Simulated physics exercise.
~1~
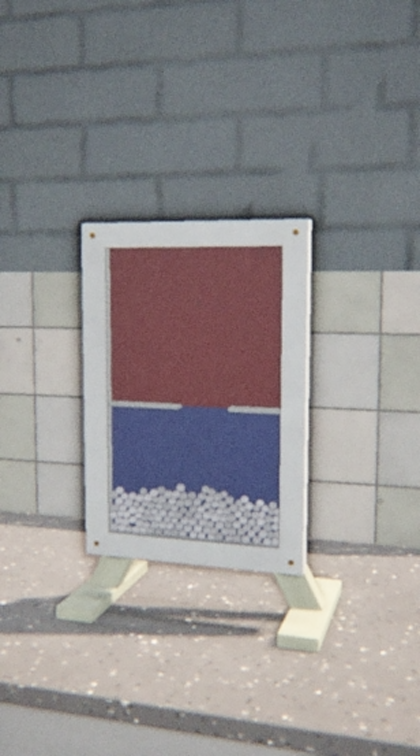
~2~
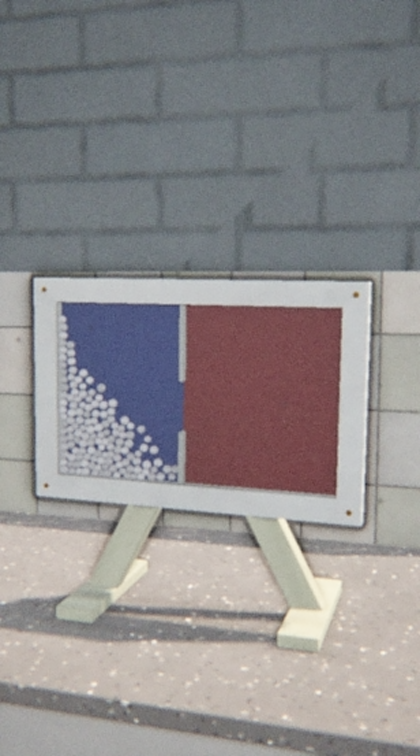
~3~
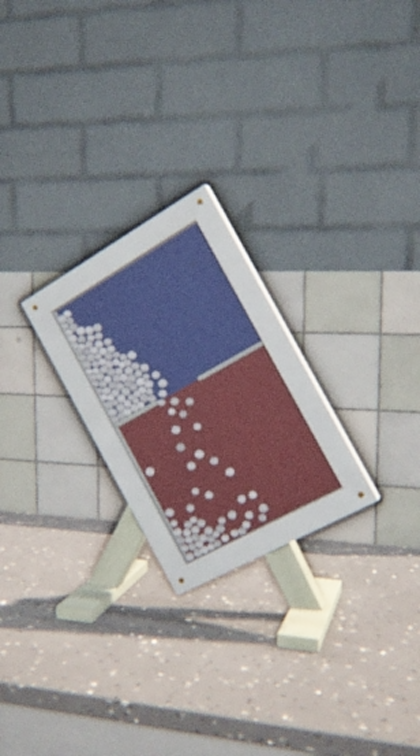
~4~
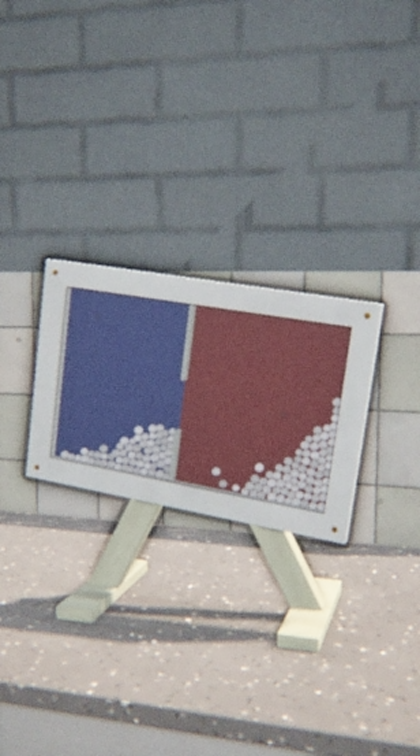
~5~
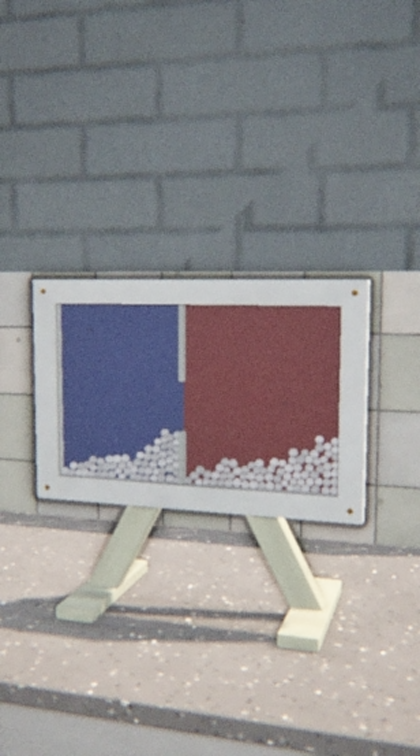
On a speckled ledge before a grey block wall with pale tiles below, a still camera faces a white-framed, clear-fronted case on two pale green feet. Inside, a red chamber sits above a blue one, split by a divider with a gap, and small white beads lie along the blue bottom. The case turns clockwise onto its side, heaping the beads in the blue left corner, then tips further so blue is uppermost and beads pour through the gap into red. It swings partway back and stops sideways, with beads sloping in both chambers, slightly more in red.
